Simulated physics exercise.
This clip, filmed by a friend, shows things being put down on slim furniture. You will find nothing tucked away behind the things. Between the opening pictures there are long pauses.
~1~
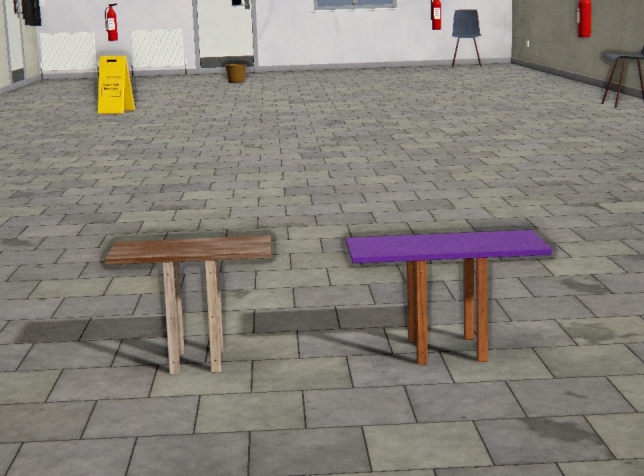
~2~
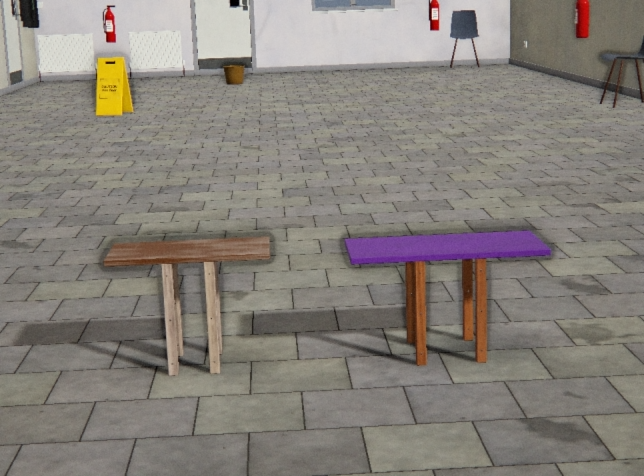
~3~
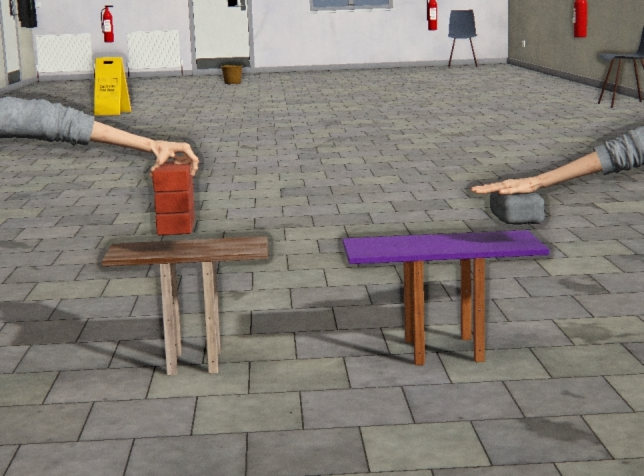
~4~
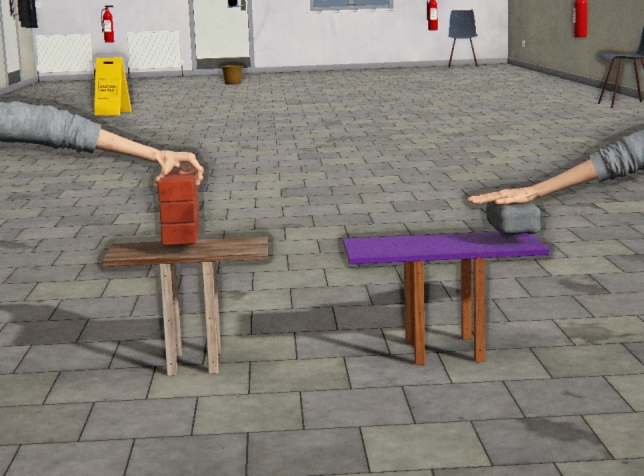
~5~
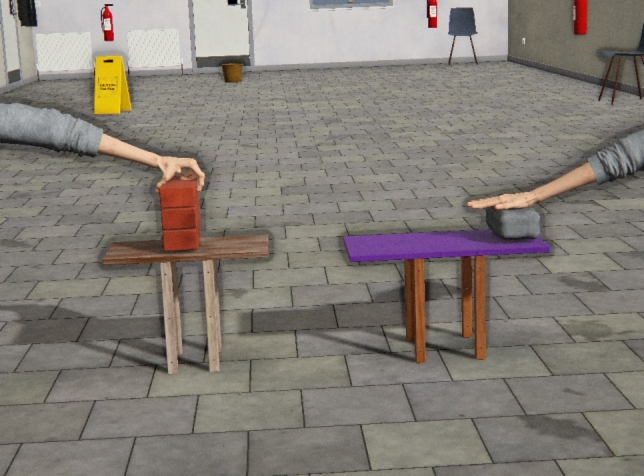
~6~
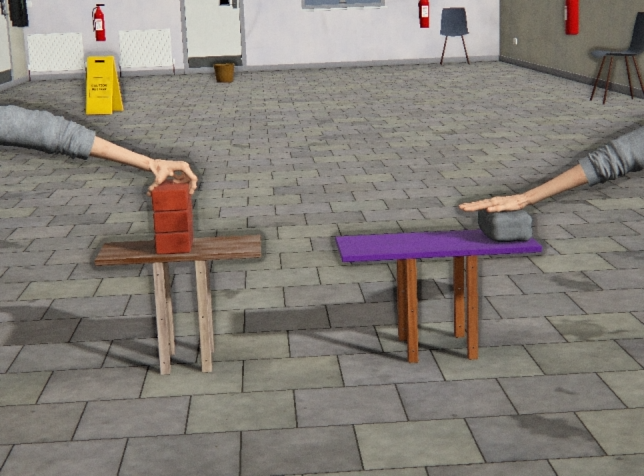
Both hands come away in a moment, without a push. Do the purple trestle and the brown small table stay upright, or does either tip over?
As it happens, the purple trestle stays upright, the brown small table stays upright.
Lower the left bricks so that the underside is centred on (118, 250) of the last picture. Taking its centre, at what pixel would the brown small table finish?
It comes to a stop at (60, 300).
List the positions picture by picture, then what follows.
The first picture shows purple trestle (445, 246); brown small table (191, 250).
The second picture shows brown small table (190, 251).
The third picture shows still on the way; purple trestle (442, 247); right cushion (517, 206).
The fourth picture shows still on the way; brown small table (188, 251); left bricks (180, 207).
The fifth picture shows still on the way; purple trestle (443, 244); right cushion (513, 220).
The sixth picture shows in place, still held; purple trestle (435, 244); brown small table (181, 250); left bricks (173, 216).
Then, 0.60 s on from there, purple trestle at rest near (435, 244); brown small table at rest near (181, 250).
In the end, the purple trestle holds firm, near (435, 244); the brown small table holds firm, near (181, 250).
